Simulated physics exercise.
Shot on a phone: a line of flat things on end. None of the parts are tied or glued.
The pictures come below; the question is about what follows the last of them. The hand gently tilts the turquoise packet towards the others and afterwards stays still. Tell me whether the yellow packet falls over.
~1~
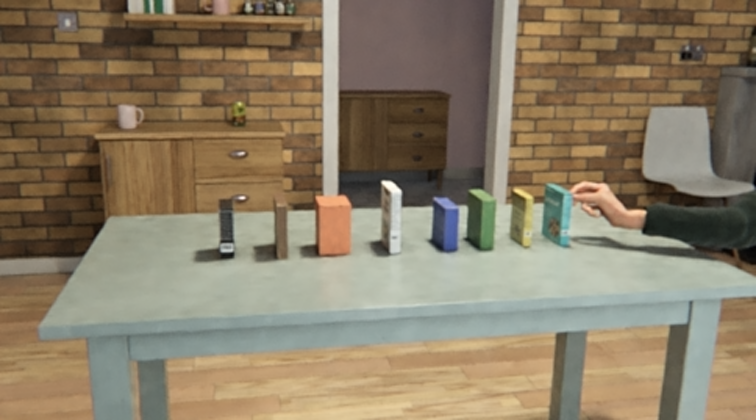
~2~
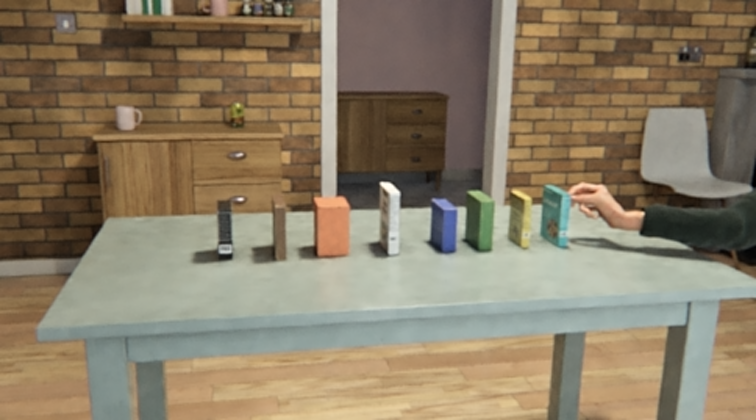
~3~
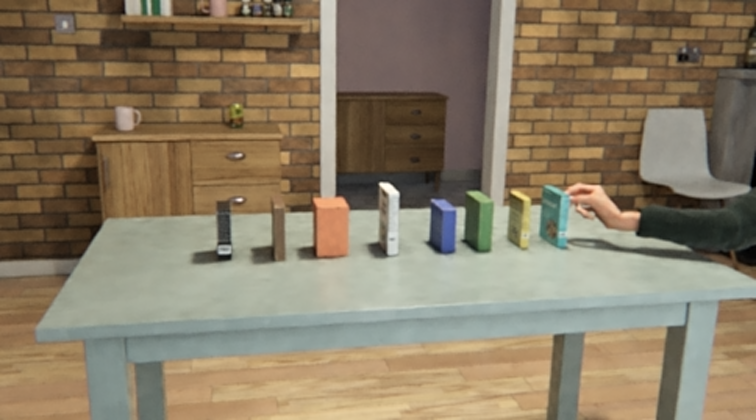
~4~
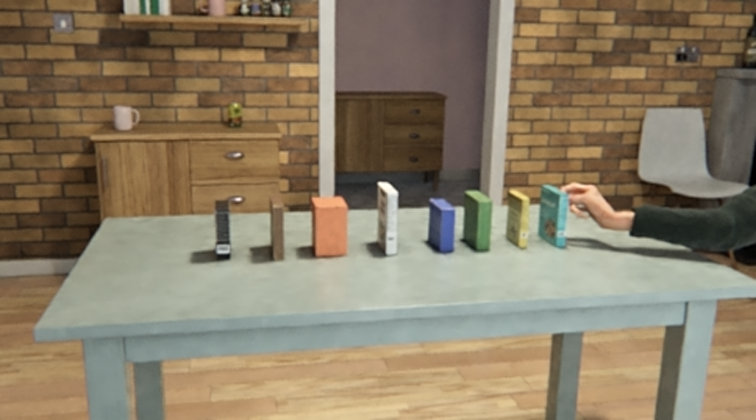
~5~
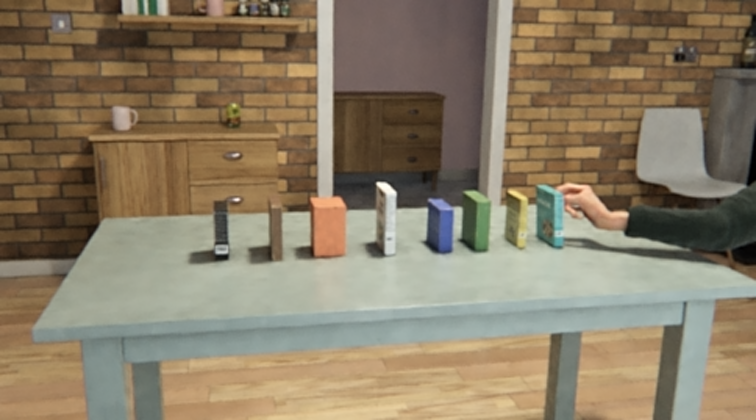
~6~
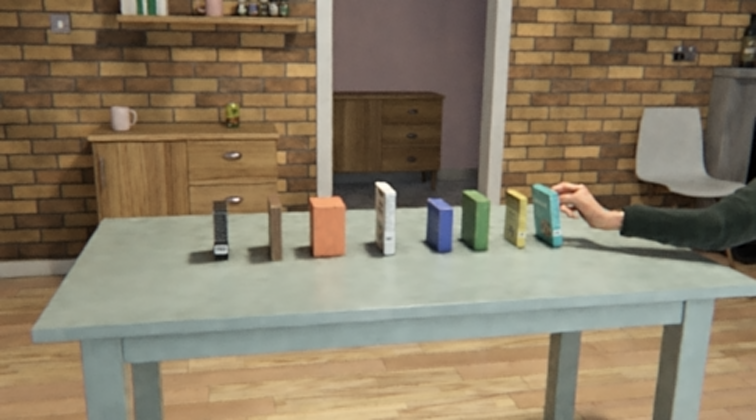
Down.
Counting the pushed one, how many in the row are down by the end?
2.
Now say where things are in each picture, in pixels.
In the first picture, yellow packet (521, 218); green block (481, 219).
In the second picture, blue board (443, 225); brown board (279, 226).
In the third picture, white packet (388, 219); green block (479, 221).
In the fourth picture, orange block (329, 226); blue board (441, 225).
In the fifth picture, turquoise packet 4° over; brown board (276, 227); white packet (385, 218).
In the sixth picture, turquoise packet 9° over; yellow packet (515, 218); green block (475, 220).
Then, 0.30 s after the last picture, turquoise packet 53° over; yellow packet tipped 25° from how it was near (505, 219).
Then, 0.80 s after the last picture, turquoise packet 68° over; yellow packet tipped 49° from how it was near (497, 225); green block tipped 9° from how it was.
Then, 2.20 s after the last picture, turquoise packet 70° over; yellow packet tipped 58° from how it was near (504, 227).
At rest, tipped over on the table, yellow packet; the other 5 in place. Seen from the same camera at the end, yellow packet near (504, 238).
